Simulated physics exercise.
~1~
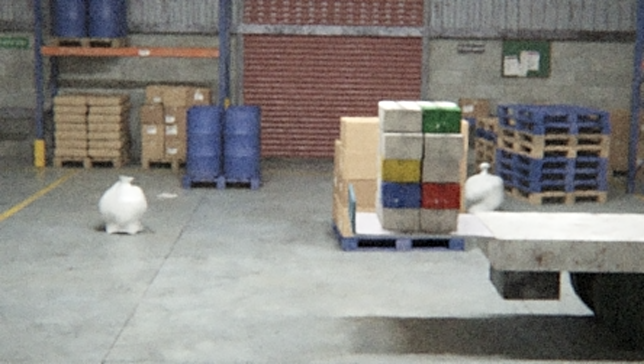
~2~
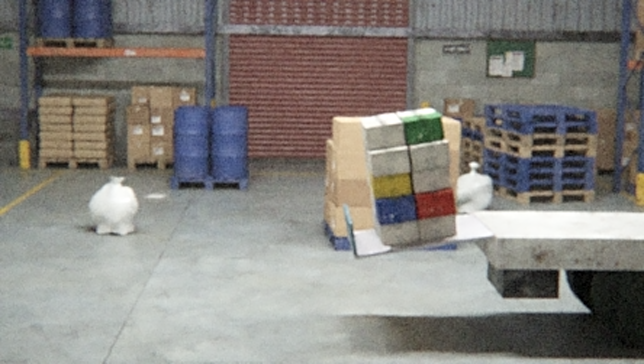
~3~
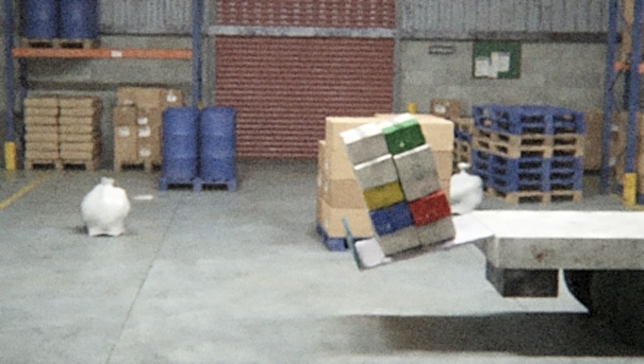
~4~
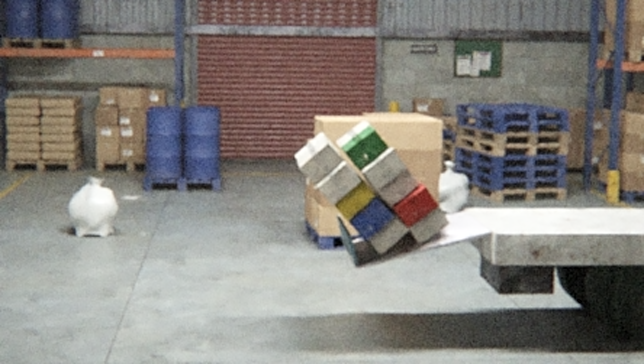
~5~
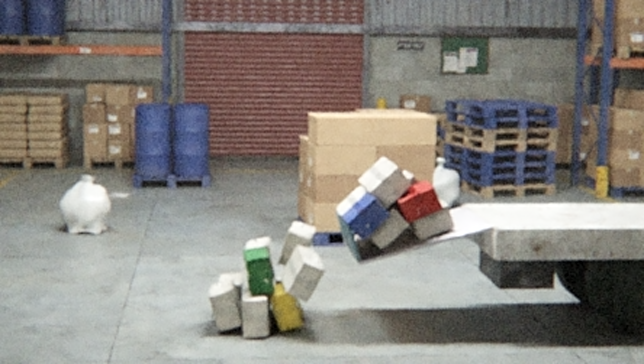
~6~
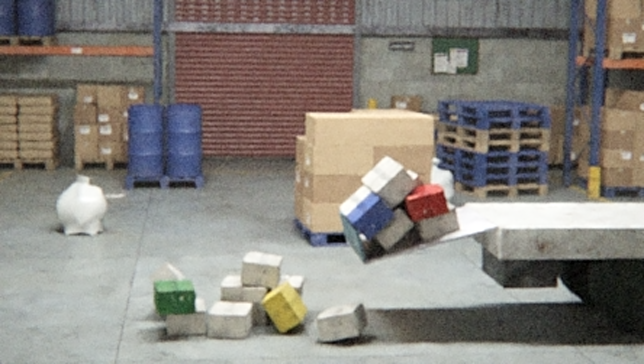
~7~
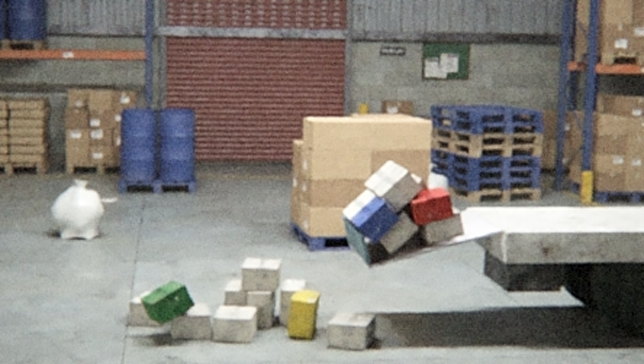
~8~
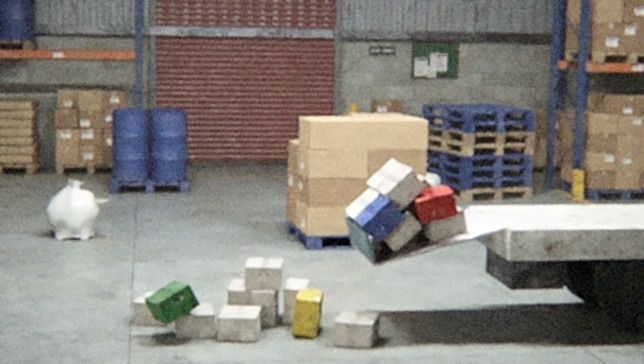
A stack of parcels tips on a sloping flap, and about half tumble to the floor.
